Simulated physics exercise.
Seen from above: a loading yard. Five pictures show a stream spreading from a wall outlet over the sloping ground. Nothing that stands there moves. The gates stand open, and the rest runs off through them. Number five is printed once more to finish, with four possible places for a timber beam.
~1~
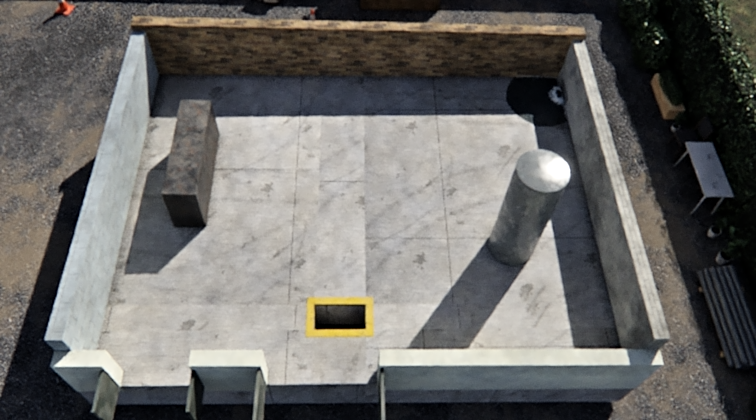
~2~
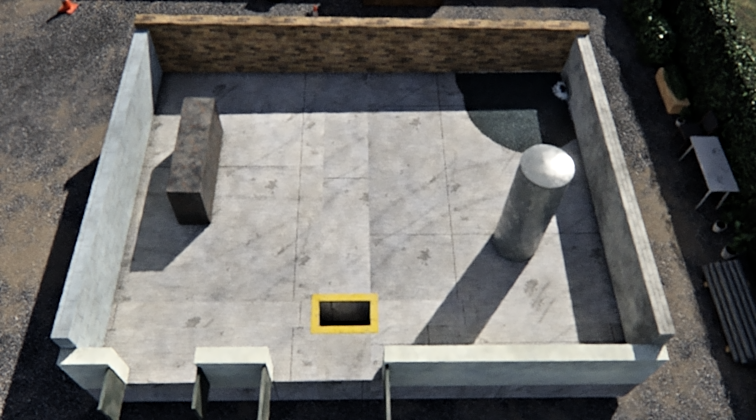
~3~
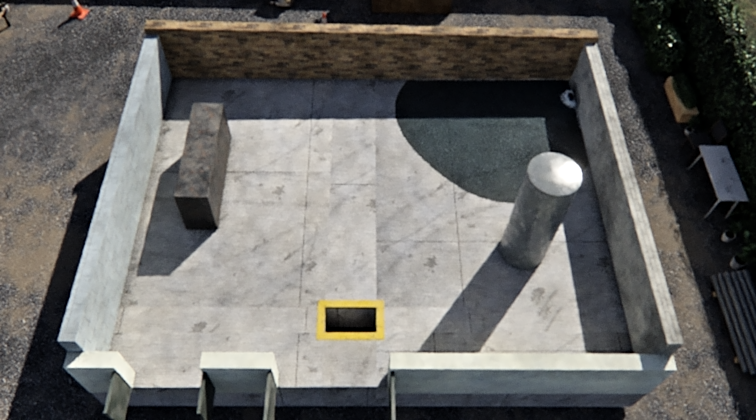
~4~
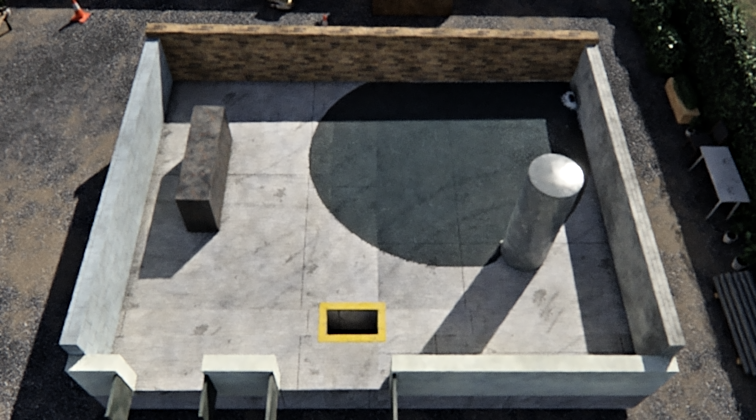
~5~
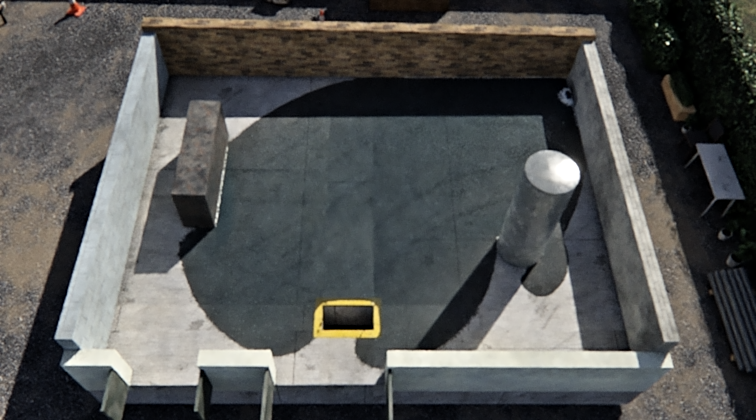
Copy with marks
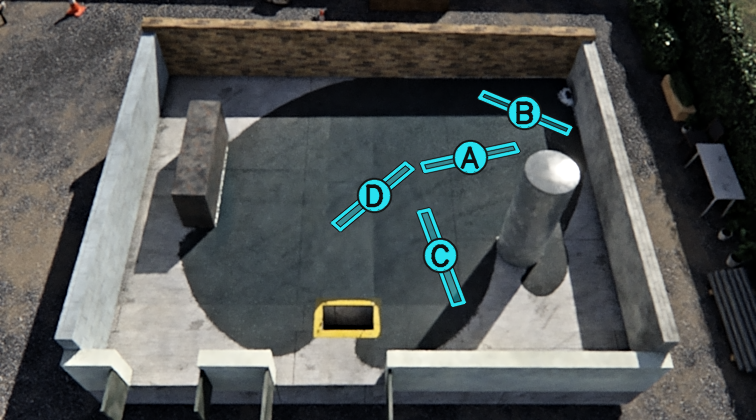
Dark water spread from the top right corner of a walled concrete yard, slipped around a metal cylinder, then reached the dark block on the left and the yellow-edged drain near the front.
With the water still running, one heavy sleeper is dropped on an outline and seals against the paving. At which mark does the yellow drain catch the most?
Place D.
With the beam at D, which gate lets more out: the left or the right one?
The left gate.
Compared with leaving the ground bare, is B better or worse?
Place B is worse.
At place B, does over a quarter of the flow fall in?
No.
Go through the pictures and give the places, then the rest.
Outfall at (564, 93); yellow drain at (340, 317); open gate at (163, 371); open gate at (323, 369); water covers 3 % of the ground and shows as far out as (512, 86); yellow drain still dry.
Water covers 8 % of the ground and shows as far out as (468, 108); yellow drain still dry.
Water covers 18 % of the ground and shows as far out as (401, 113); yellow drain still dry.
Water covers 37 % of the ground and shows as far out as (324, 193); yellow drain still dry.
Water covers 62 % of the ground and shows as far out as (203, 299); yellow drain taking water.
On the marked copy, A from (423, 167) to (516, 147); B from (481, 94) to (568, 130); C from (423, 211) to (458, 303); D from (336, 226) to (409, 166).
If A is chosen, about 11 % of the stream runs into the yellow drain, about 89 % out by the gates.
If B is chosen, about 11 % of the stream runs into the yellow drain, about 89 % out by the gates.
If C is chosen, about 15 % of the stream runs into the yellow drain, about 85 % out by the gates.
If D is chosen, about 22 % of the stream runs into the yellow drain, about 78 % out by the gates.
